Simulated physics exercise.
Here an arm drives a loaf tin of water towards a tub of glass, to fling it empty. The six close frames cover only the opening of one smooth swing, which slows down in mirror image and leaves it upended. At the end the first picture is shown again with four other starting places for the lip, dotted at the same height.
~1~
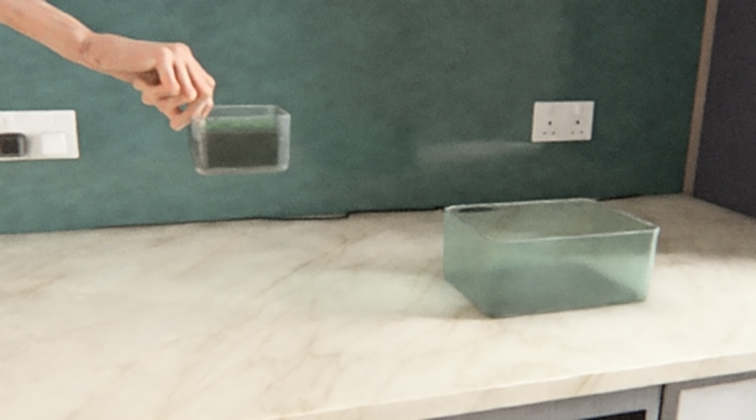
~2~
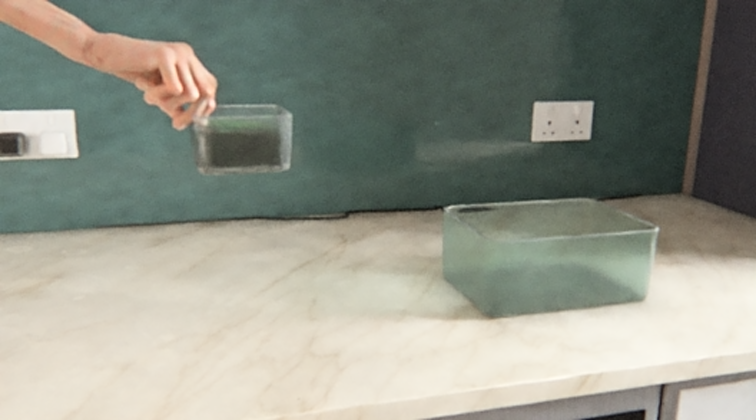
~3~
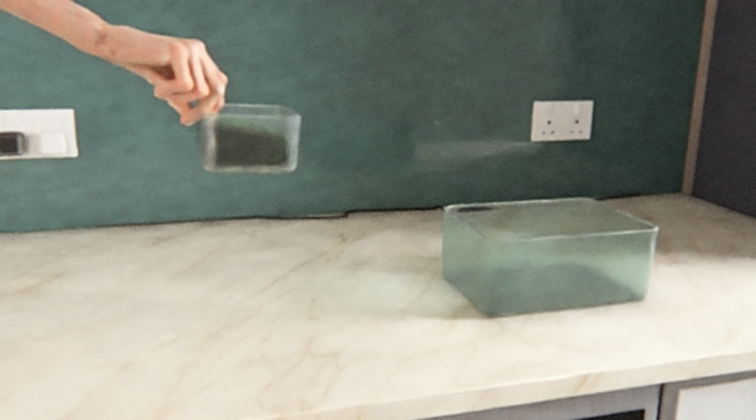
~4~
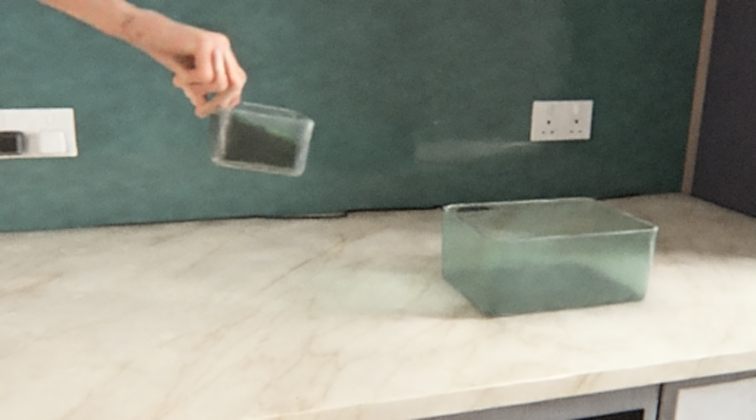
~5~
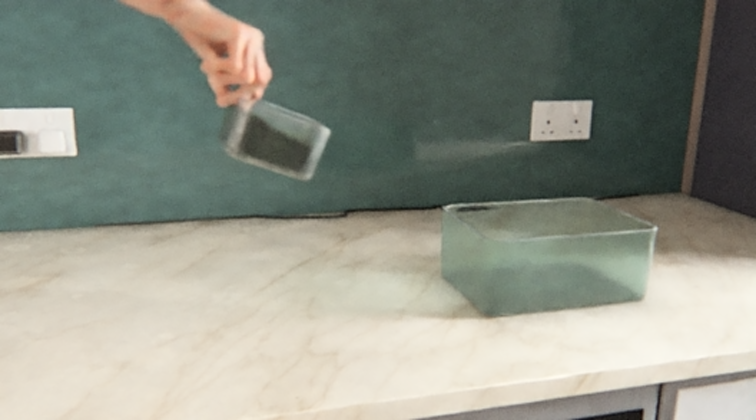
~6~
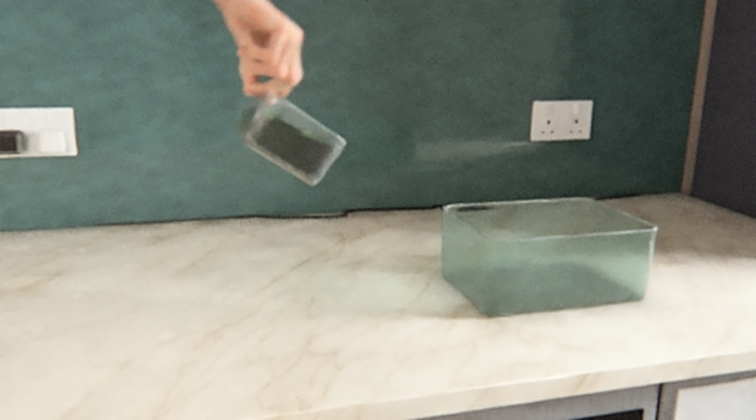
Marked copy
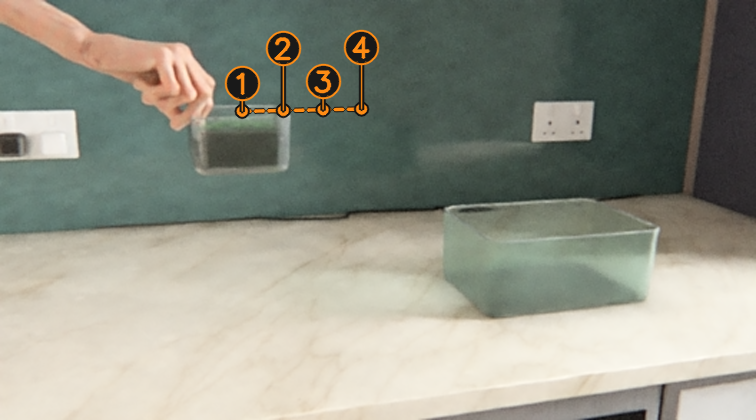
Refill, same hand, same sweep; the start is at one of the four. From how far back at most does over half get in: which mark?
Dot 3 just does it.
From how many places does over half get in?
Two of the four.
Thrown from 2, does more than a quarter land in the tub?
No, less.
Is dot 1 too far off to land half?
Yes, it does.
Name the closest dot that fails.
Here it is dot 2.
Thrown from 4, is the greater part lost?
No, not at all.
On the marked copy, 1 at (242, 111); 2 at (283, 110); 3 at (323, 109); 4 at (361, 109).
Choosing 1, about 0 % lands in the tub, 97 % falls short and 3 % goes beside or beyond.
Choosing 2, about 8 % lands in the tub, 87 % falls short and 5 % goes beside or beyond.
Choosing 3, about 82 % lands in the tub, 14 % falls short and 4 % goes beside or beyond.
Choosing 4, about 87 % lands in the tub, 6 % falls short and 7 % goes beside or beyond.
